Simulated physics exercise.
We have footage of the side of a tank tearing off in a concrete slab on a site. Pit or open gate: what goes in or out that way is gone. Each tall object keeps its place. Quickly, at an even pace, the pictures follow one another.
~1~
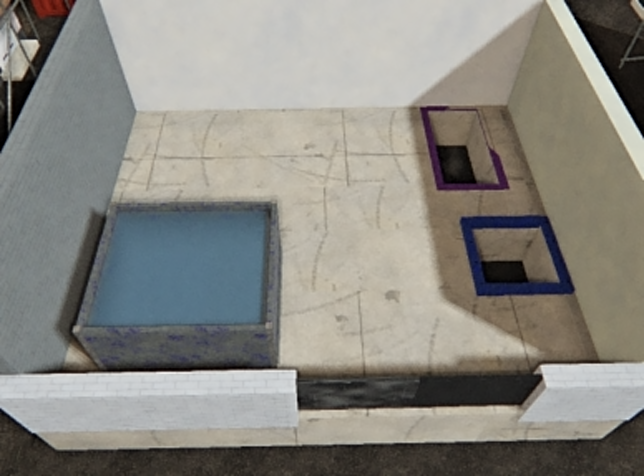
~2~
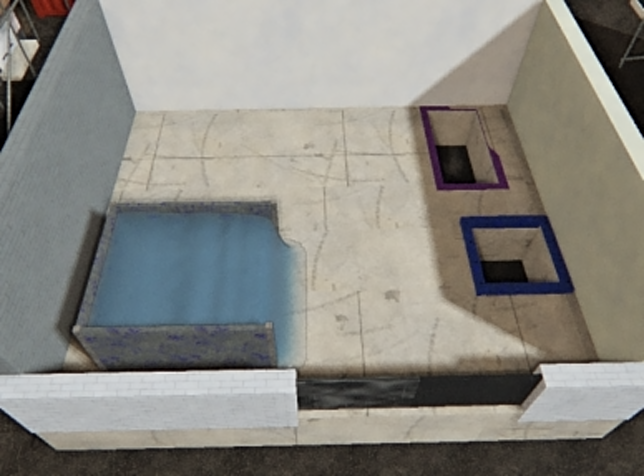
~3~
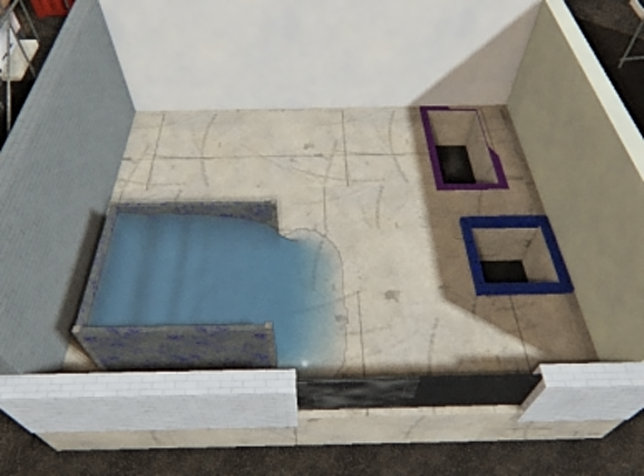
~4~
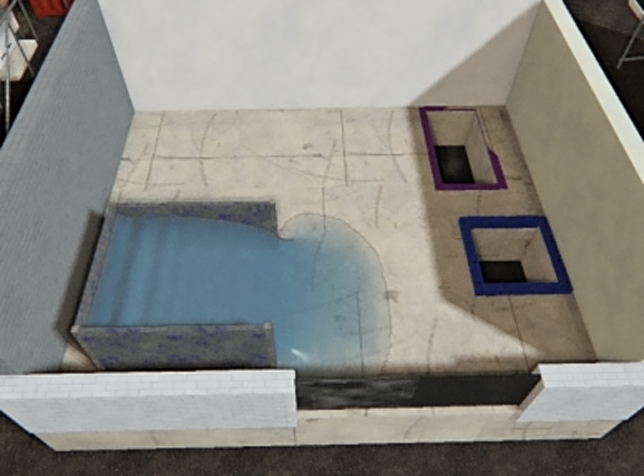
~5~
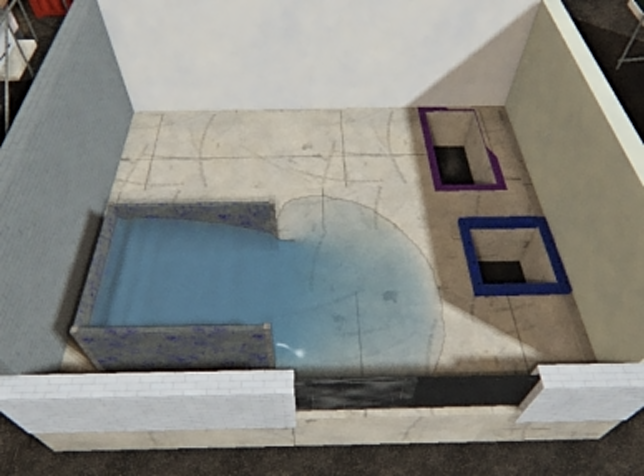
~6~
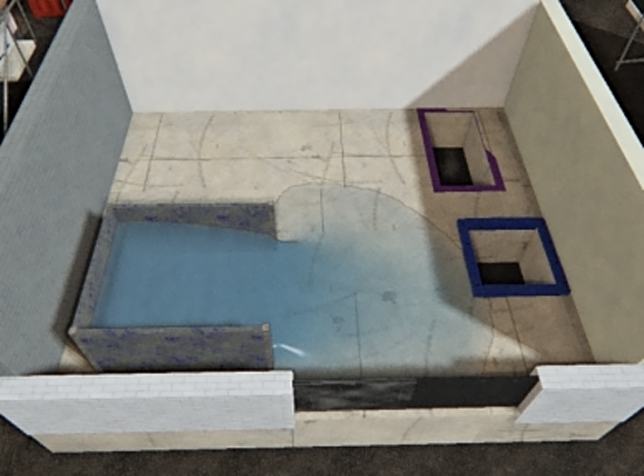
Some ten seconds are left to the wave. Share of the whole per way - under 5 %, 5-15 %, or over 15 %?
My prediction: The gate lands in the bottom band - below five per cent; the purple pit lands in the top band - past fifteen per cent; the blue pit lands in the top band - past fifteen per cent.
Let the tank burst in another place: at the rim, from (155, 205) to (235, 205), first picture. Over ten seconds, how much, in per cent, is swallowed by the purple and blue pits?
In percent: Purple 40, blue 0.
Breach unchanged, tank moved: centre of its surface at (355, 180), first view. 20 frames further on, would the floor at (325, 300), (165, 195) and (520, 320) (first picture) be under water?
Spot 1 unwetted, spot 2 unwetted, spot 3 wetted.
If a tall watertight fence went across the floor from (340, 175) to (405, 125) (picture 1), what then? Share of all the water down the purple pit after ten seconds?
Roughly 25 per cent ends up in the purple pit.
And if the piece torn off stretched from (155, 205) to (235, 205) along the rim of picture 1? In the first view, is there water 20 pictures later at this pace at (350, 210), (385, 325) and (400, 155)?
Unsoaked, then unsoaked, then soaked.
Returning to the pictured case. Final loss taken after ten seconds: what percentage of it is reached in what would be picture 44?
Close to 90 per cent, I'd say.
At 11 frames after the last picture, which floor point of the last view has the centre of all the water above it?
Close to pixel (360, 304).
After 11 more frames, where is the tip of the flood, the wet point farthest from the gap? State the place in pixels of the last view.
Front's tip: Near (496, 114).
A moment on, water covers 50 % of the floor; the gate 0 %, the purple pit 1 %, the blue pit 4 %.
Next, water covers 55 % of the floor; the gate 0 %, the purple pit 4 %, the blue pit 12 %.
Then, water covers 55 % of the floor; the gate 0 %, the purple pit 10 %, the blue pit 26 %.
Later, water covers 70 % of the floor; the gate 0 %, the purple pit 17 %, the blue pit 30 %.
In the end, water covers 90 % of the floor; the gate 0 %, the purple pit 22 %, the blue pit 30 %.
